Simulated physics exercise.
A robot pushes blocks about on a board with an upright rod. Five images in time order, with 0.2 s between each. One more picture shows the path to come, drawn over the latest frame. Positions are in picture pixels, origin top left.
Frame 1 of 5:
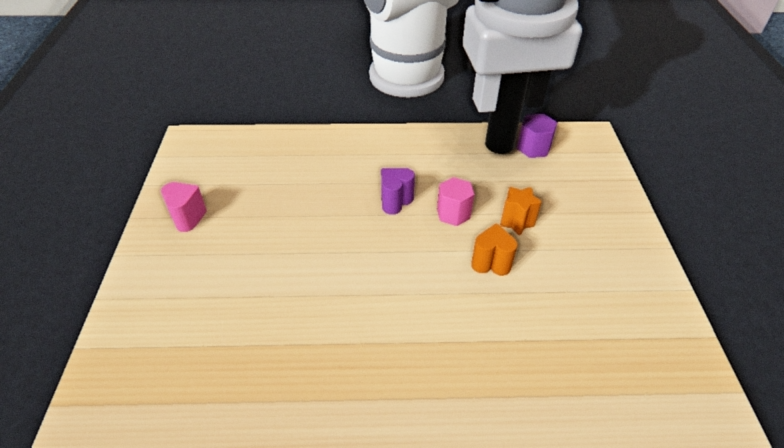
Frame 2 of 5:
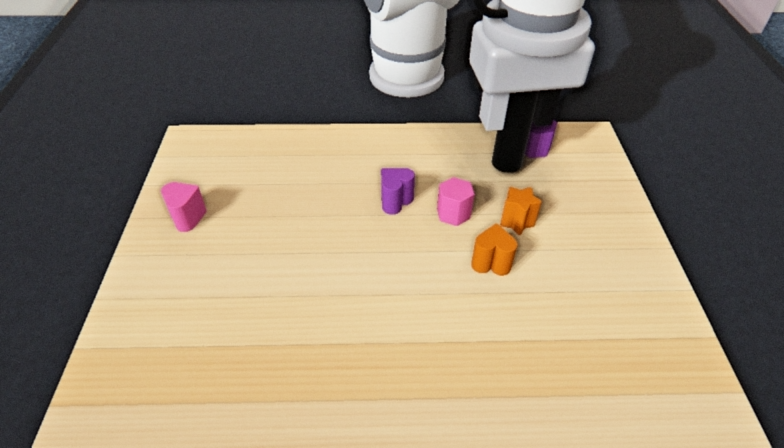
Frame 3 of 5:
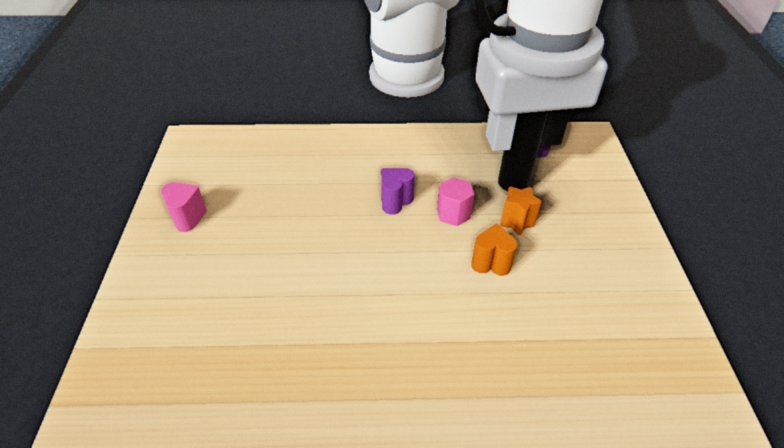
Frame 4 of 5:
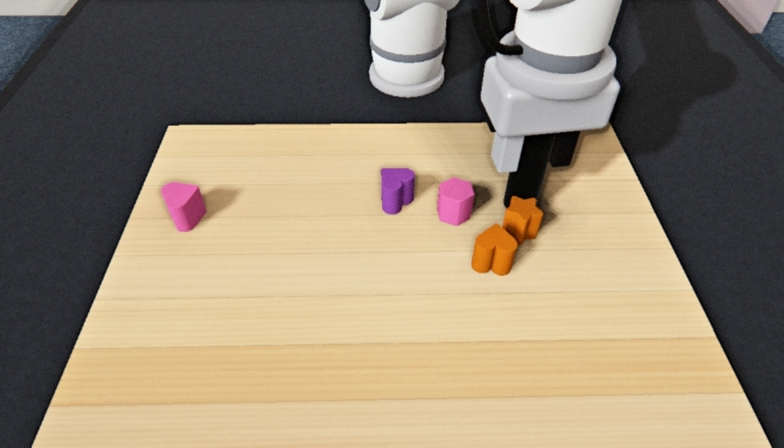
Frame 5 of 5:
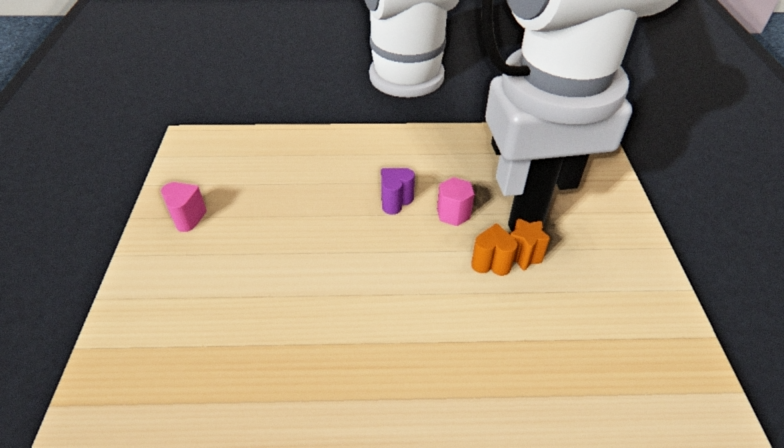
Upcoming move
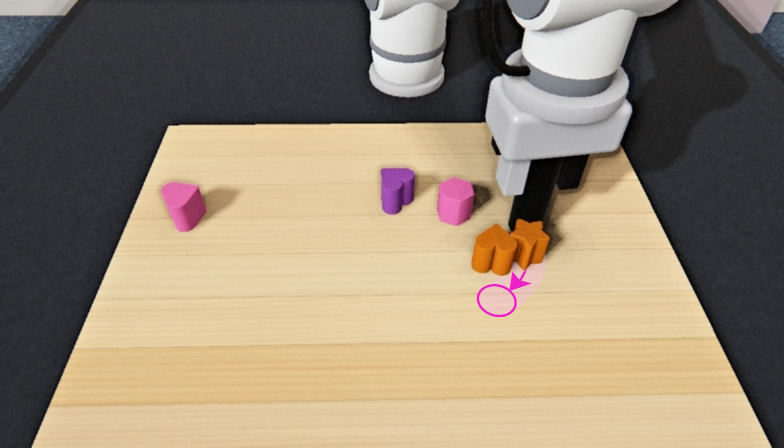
In the video, a robot arm moves its black rod down a wooden board scattered with pink, purple and orange blocks, reaches an orange star, and pushes it toward the viewer until it sits beside an orange heart.
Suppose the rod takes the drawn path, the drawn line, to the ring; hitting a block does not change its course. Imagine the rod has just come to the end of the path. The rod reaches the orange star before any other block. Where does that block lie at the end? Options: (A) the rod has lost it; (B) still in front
A: The rod has lost it.
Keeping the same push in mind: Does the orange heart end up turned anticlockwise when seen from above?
Final answer: No.
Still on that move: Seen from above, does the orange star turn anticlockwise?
Yes, that is what happens.
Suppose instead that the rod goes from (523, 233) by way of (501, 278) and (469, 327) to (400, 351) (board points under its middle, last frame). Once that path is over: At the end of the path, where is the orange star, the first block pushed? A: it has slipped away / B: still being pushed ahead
The answer is A.
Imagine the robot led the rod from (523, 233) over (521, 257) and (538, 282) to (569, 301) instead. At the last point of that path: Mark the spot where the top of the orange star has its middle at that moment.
Most likely (546, 289).
Drawn move, from (523, 233) via (528, 258) and (519, 281), ending at (497, 300).
The first path, step by step. One third of the way, rod (530, 251); orange heart (495, 242), turned 15° clockwise; orange star (536, 258).
Two thirds of the way, rod (521, 275); orange heart (491, 245), turned 45° clockwise; orange star (530, 285).
At the end, rod (498, 293); pink hexagonal block still; orange heart (485, 248), turned 80° clockwise; orange star (524, 302), turned 35° anticlockwise.
